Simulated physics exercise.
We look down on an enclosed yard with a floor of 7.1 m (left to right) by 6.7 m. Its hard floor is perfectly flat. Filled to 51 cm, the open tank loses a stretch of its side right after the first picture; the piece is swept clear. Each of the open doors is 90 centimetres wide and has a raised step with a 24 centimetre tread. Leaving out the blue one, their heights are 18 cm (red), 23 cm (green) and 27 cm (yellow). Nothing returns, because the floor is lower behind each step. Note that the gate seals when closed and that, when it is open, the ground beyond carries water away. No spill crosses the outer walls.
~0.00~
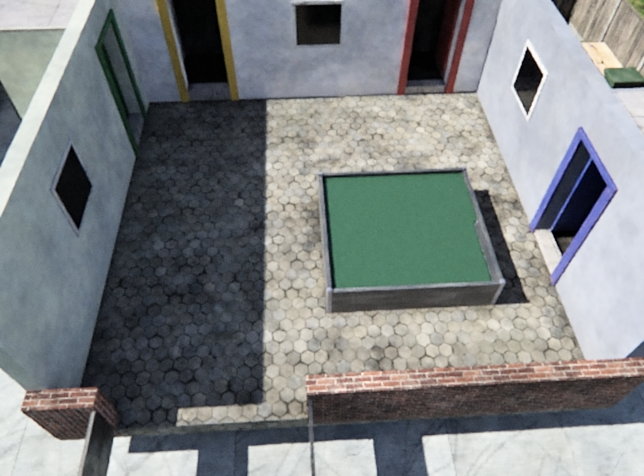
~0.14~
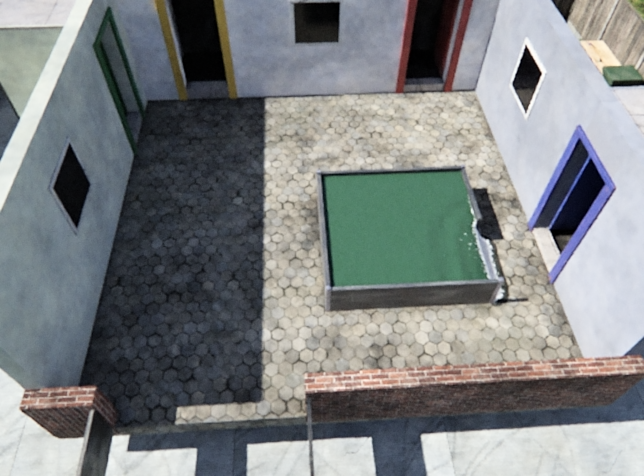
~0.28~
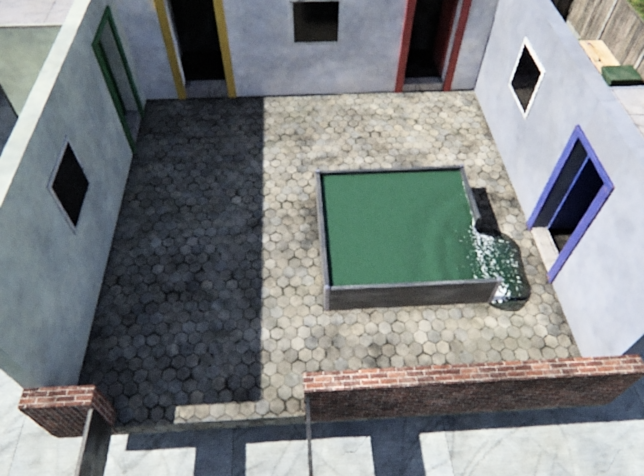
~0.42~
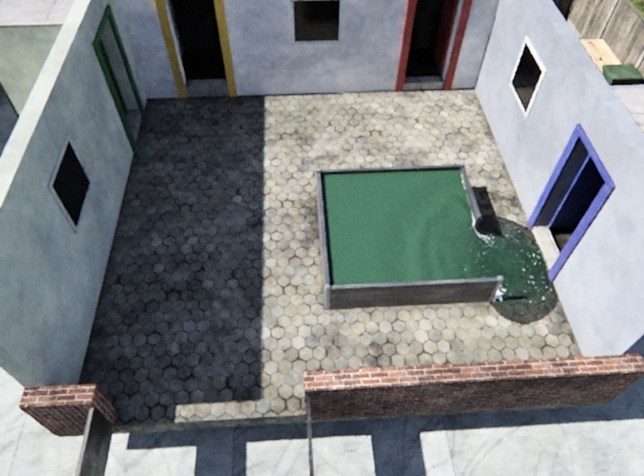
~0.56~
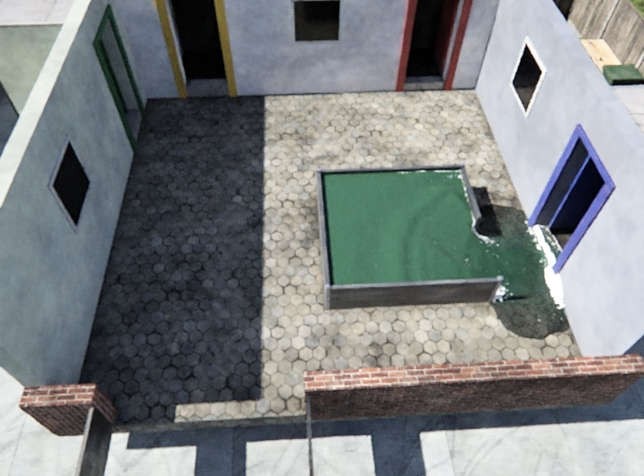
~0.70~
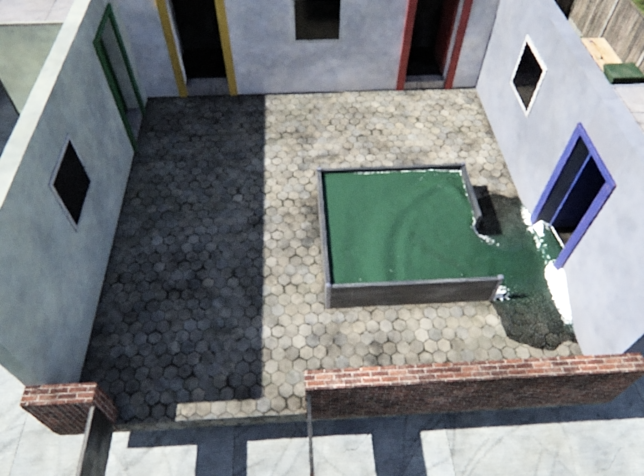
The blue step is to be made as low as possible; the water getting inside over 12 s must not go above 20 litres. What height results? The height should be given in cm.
It would have to be roughly 34 cm high.
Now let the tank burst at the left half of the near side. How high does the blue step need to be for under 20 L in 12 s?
Then it needs around 5.5 cm.
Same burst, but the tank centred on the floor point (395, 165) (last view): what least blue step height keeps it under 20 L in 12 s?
Roughly 10.5 centimetres.
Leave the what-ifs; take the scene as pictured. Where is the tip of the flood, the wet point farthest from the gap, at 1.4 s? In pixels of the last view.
At about (500, 156).
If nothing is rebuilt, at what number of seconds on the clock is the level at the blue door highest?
Peak time: About 2.0 s.
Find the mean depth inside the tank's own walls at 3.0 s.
The mean depth is roughly 29 cm.
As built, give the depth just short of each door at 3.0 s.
Depths in cm: Red 0, green 0, blue 26, yellow 0.
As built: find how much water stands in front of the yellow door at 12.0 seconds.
Depth: Near 5.5 cm.
After 1.4 s water covers 10 % of the floor, deepest (38 cm) near (550, 281); 27 cm at the blue door, 110 litres in over its 10 cm step.
After 3.0 s water covers 25 % of the floor, deepest (32 cm) near (584, 367); 26 cm at the blue door, 364 litres in over its 10 cm step.
After 12.0 s water covers 90 % of the floor, deepest (10 cm) near (588, 379); 9 cm at the blue door, 615 litres in over its 10 cm step.
At the blue door as built, the water arrived by 0.5 s and peaked near 31 cm at 2.0 s.
Run again over the same 12 s with other heights there, 81 litres in over 27 cm, 8 litres over 36.5 cm. The limit of 20 litres is kept from about 34 cm up.
